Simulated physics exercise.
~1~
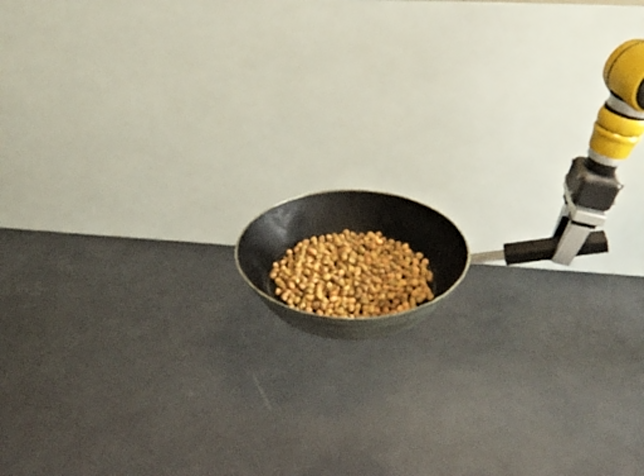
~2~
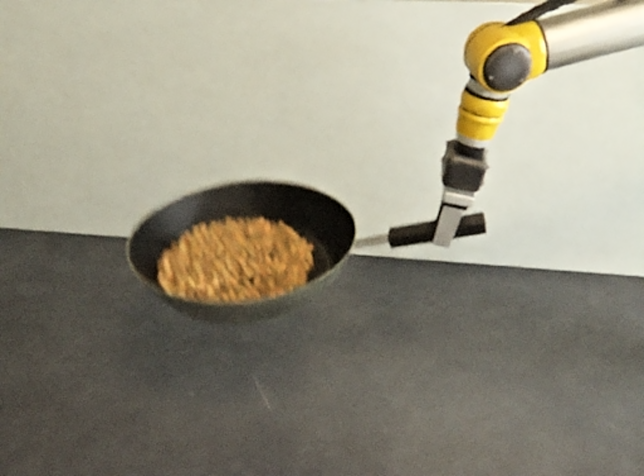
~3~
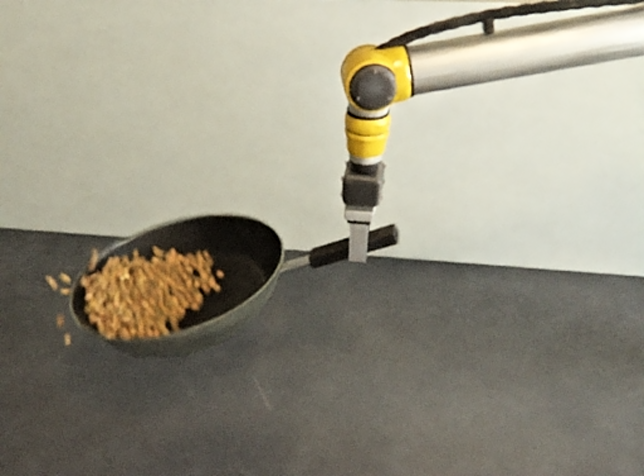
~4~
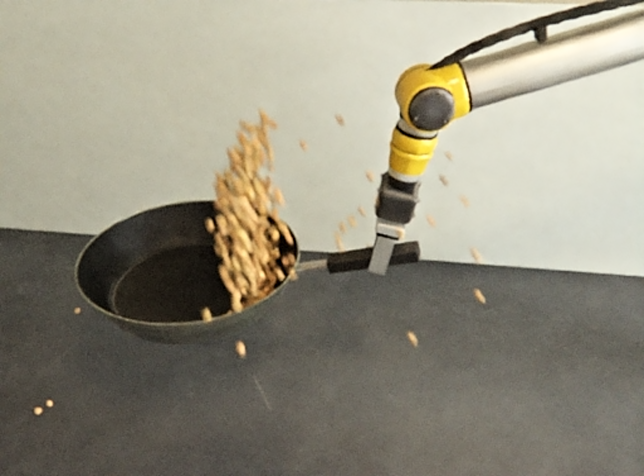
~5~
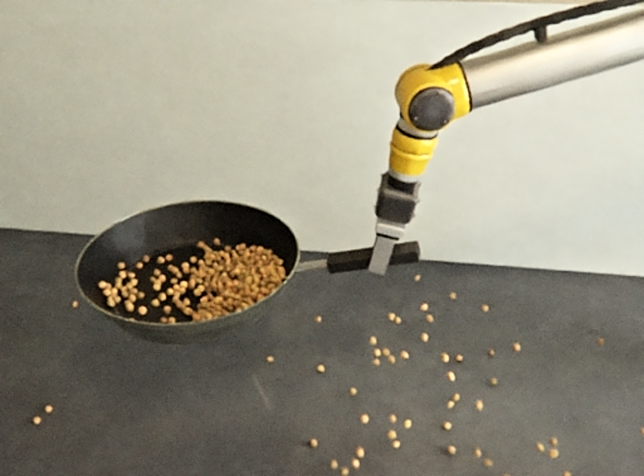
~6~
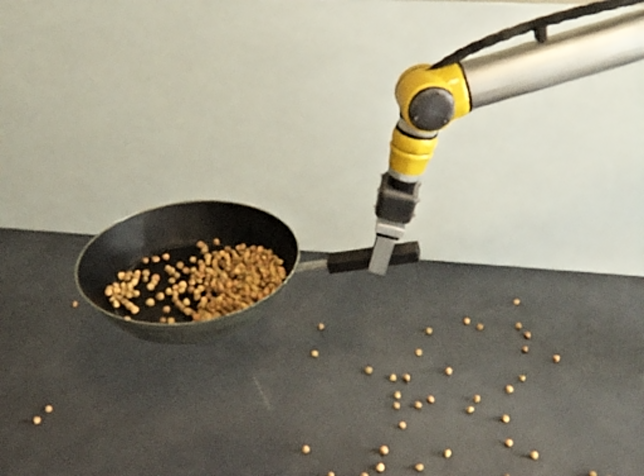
A yellow and silver robot arm reaches in from the right, gripping the handle of a black frying pan full of tan dried chickpeas above a dark grey tabletop, with a pale wall behind, seen from slightly above. The arm carries the pan left, then tips it so the chickpeas slide to the far left side and a few fly over the rim. It swings back a little and levels as the chickpeas leap up in a tall plume toward the handle. Most drop back into the pan, while others scatter across the table. The pan stays still, with most chickpeas inside and dozens strewn mainly at right.
